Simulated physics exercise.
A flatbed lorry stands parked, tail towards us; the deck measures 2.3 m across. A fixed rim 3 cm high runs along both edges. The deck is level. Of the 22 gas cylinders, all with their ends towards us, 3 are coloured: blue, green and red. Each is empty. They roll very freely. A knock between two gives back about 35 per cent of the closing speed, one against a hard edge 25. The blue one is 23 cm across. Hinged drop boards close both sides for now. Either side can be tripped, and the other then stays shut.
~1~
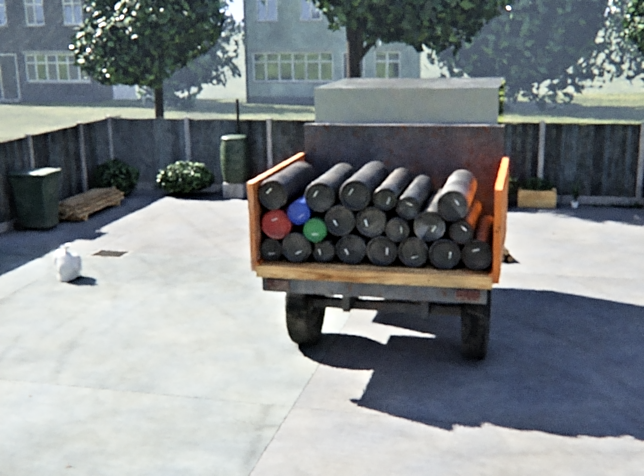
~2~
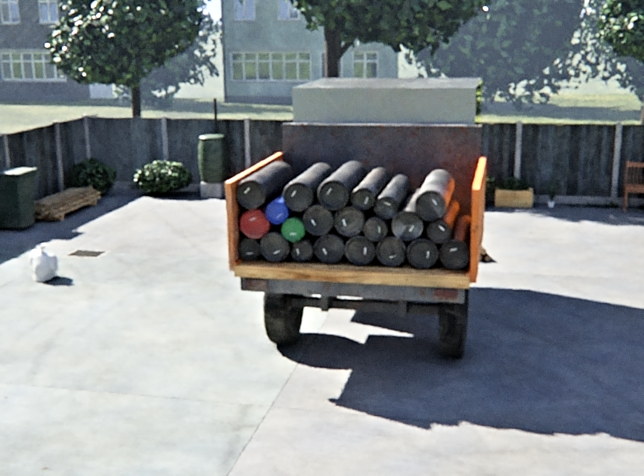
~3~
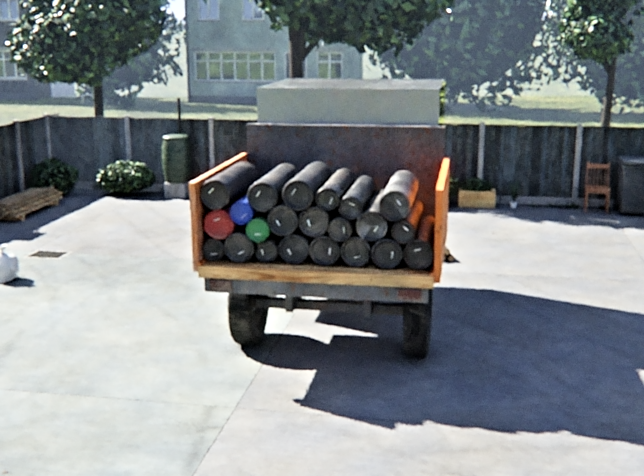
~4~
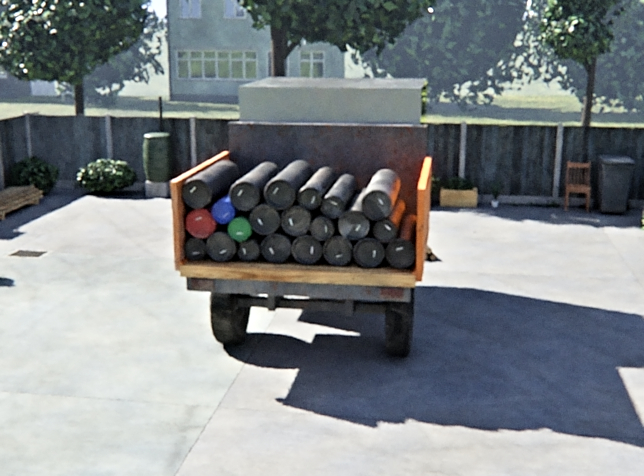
A parked flatbed lorry, its tail towards us, stayed still with a stack of dark cylinders and a red, a blue and a green one, while the view shifted slowly to the right.
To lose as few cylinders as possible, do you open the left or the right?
The right-hand one loses fewer.
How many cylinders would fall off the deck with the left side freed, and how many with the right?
Left 4, right 0.
If it is the left, after 1.1 s, blue is up on others, 25 cm from the left edge, rolling left; green is up on others, 55 cm from the left edge; red is dropping off the left side; 2 of 22 are off.
If it is the left, in the end, blue is on the ground to the left; green is up on others, 55 cm from the left edge; red is down on the left; 4 of 22 are off.
If it is the right, after 0.6 s, blue is up on others, 40 cm from the left edge; green is up on others, 55 cm from the left edge; red is up on others, 15 cm from the left edge; 0 of 22 are off.
If it is the right, in the end, blue is up on others, 40 cm from the left edge; green is up on others, 55 cm from the left edge; red is up on others, 15 cm from the left edge; 0 of 22 are off.
